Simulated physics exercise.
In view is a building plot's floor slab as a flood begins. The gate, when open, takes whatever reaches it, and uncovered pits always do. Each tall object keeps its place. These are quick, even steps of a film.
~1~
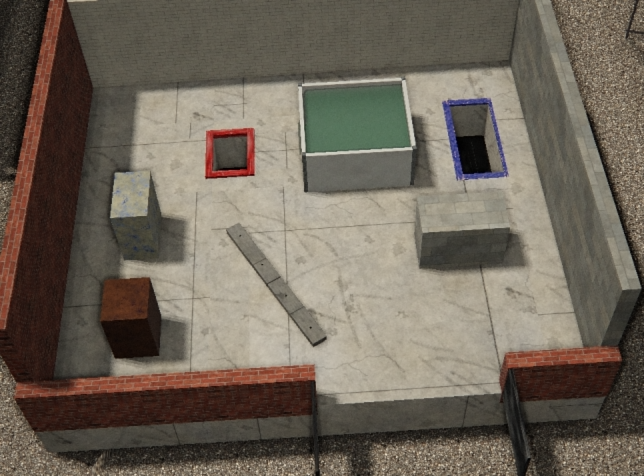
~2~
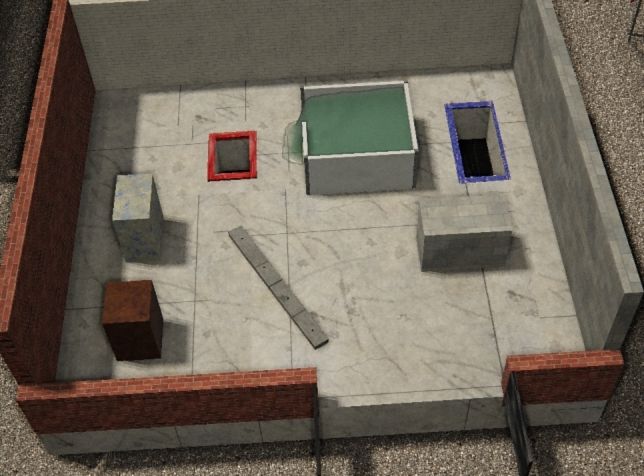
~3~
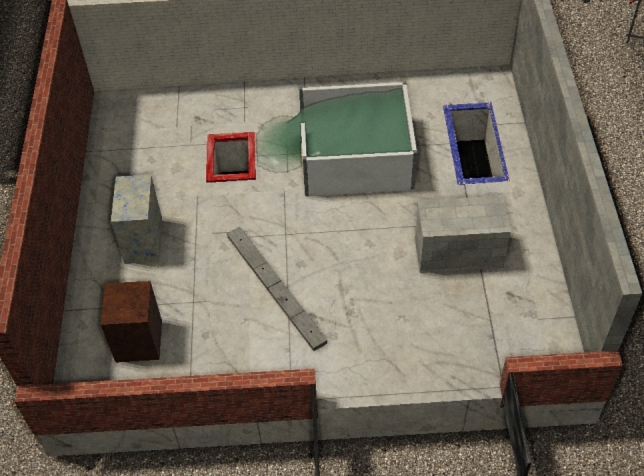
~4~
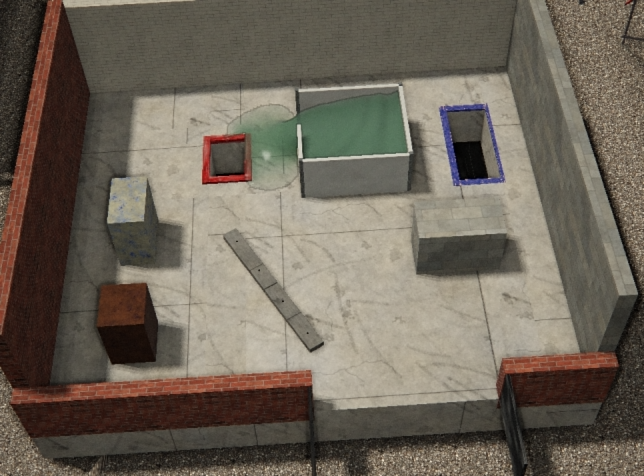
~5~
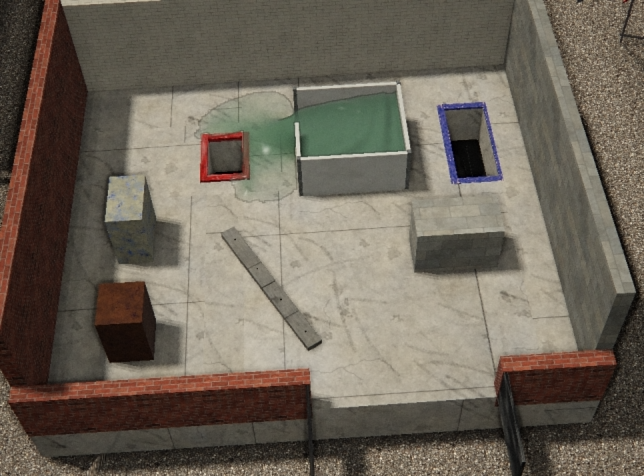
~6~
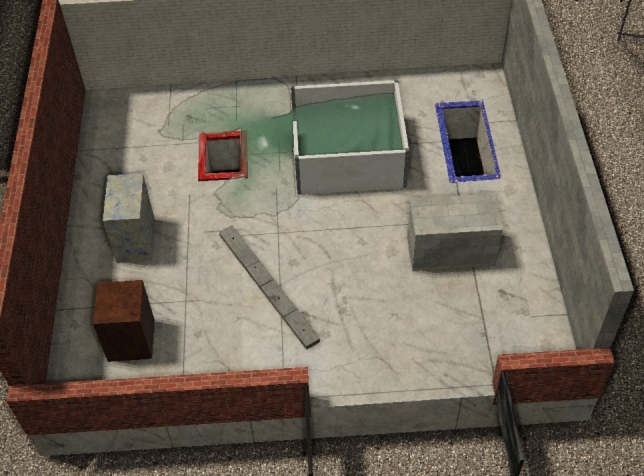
A large white-walled tank of green water stands toward the back of a walled, pale concrete floor slab, seen from high above at an angle. A red-edged pit lies to its left and a blue-edged one to its right, with grey blocks, a rusty-brown block and a narrow grey plank nearby. Water pours from the tank's left side and spreads leftward around the red-edged pit, while the camera drifts very slightly.
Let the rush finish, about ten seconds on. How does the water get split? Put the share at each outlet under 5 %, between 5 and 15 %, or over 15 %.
In the end the gate claims a light share - short of five per cent; the blue pit claims a light share - short of five per cent; the red pit claims a heavy share - exceeding fifteen per cent.
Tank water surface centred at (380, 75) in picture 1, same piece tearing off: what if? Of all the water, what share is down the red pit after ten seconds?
Parts in a hundred: Red 6.
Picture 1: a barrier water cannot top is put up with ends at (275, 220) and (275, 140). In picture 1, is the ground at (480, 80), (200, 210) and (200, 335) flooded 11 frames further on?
Spared; spared; spared.
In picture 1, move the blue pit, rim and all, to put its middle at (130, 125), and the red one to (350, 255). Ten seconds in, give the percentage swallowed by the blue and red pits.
Per cent, approx.: Blue 60, red 0.
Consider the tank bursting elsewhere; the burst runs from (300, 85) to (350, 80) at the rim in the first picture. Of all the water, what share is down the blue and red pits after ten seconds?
Near enough: Blue 25 percent, red 0 percent.
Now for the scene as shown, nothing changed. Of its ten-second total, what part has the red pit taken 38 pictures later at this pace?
I'd put it at 90 percent.
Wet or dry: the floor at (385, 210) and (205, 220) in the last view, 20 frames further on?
Spared, soaked.
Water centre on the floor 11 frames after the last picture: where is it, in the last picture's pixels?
My reading is close to (279, 145).
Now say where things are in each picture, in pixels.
Still water in the open tank at (355, 119), in the first frame.
The front is at (300, 123), out from the gap at (306, 128), in the second frame.
Water pours out at (305, 132) and has run to (258, 159), in the third frame.
Water pours out at (301, 134) and has run to (234, 124), in the fourth frame.
Water pours out at (299, 132) and has run to (205, 122), in the fifth frame.
Water pours out at (297, 131) and has run to (169, 128), in the sixth frame.
A moment on, water covers 15 % of the floor; the gate 0 %, the blue pit 0 %, the red pit 13 %.
Next, water covers 20 % of the floor; the gate 0 %, the blue pit 0 %, the red pit 22 %.
Then, water covers 25 % of the floor; the gate 0 %, the blue pit 0 %, the red pit 30 %.
Later, water covers 40 % of the floor; the gate 0 %, the blue pit 0 %, the red pit 38 %.
In the end, water covers 65 % of the floor; the gate 0 %, the blue pit 0 %, the red pit 42 %.
